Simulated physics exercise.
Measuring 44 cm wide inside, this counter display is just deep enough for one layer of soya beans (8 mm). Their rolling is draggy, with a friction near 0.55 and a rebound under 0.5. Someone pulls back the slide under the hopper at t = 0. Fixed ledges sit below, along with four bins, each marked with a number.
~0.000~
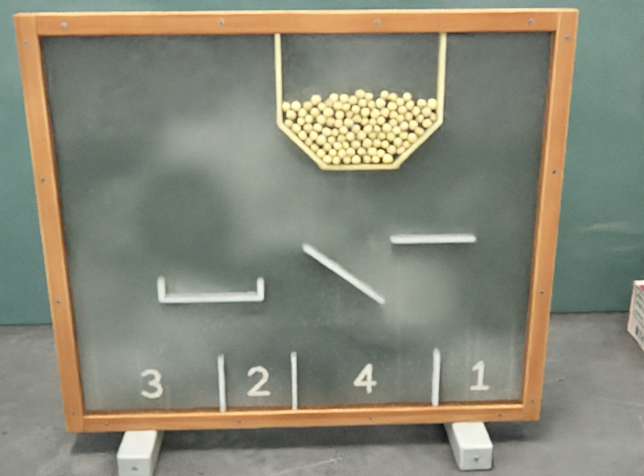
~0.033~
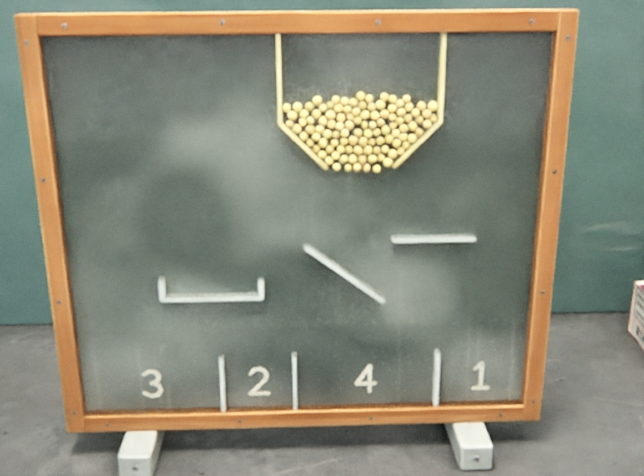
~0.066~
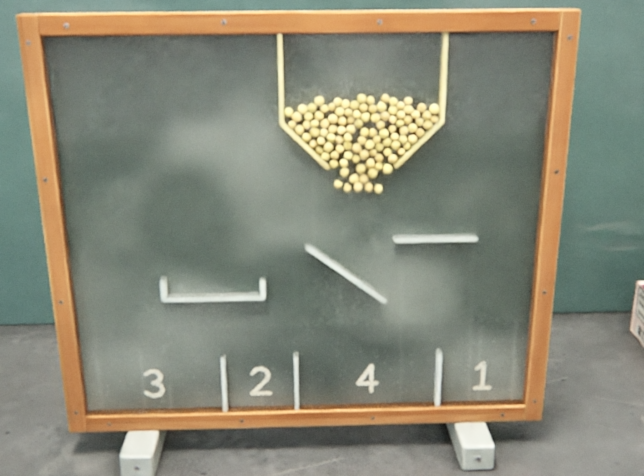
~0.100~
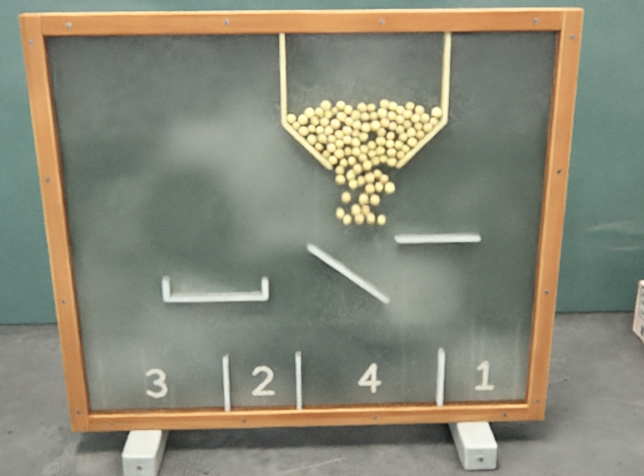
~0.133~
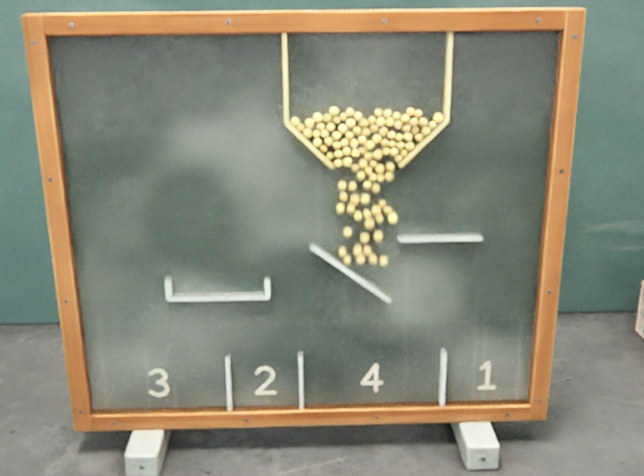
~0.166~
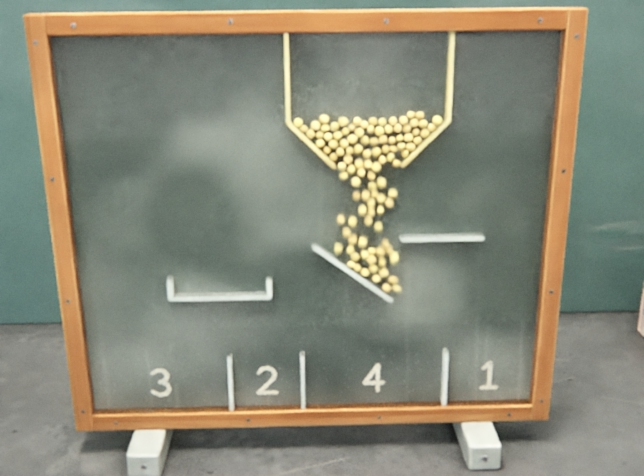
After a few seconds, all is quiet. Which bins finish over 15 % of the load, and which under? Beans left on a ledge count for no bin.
Bin 1: Over; bin 2: Under; bin 3: Under; bin 4: Over 15 %.
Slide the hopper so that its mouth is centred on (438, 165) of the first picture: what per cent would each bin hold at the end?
Bin 1 50, bin 2 0, bin 3 0, bin 4 30.
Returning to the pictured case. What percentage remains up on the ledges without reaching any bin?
It works out to around 0 percent.
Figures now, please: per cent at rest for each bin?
Bin 1: 55; bin 2: 0; bin 3: 0; bin 4: 45.
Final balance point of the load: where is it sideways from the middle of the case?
Offset: About 13 cm, right side.
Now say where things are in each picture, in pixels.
The first picture shows gate shut, about 110 beans in the hopper; its mouth (325, 167) to (393, 166); no. 1 (480, 375), no. 2 (258, 381), no. 3 (152, 384), no. 4 (365, 378).
In the second picture, 5 out; bottom bean (377, 169).
In the third picture, 12 out; bottom bean (379, 189).
In the fourth picture, 22 out; bottom bean (381, 221).
In the fifth picture, 35 out; bottom bean (384, 261).
In the sixth picture, 46 out; bottom bean (397, 289); ledges cup (170, 280) to (269, 280), slope (315, 246) to (390, 299), level (403, 238) to (481, 237).
After 0.24 s 70 % have left the hopper; down in the bins, no. 4, 5 %.
After 0.34 s 95 % have left the hopper; down in the bins, no. 1, 15 %, no. 4, 15 %.
After 0.55 s 100 % have left the hopper; down in the bins, no. 1, 50 %, no. 4, 35 %.
Settled by 1.5 s, no. 1, 55 %, no. 2, 0 %, no. 3, 0 %, no. 4, 45 %.
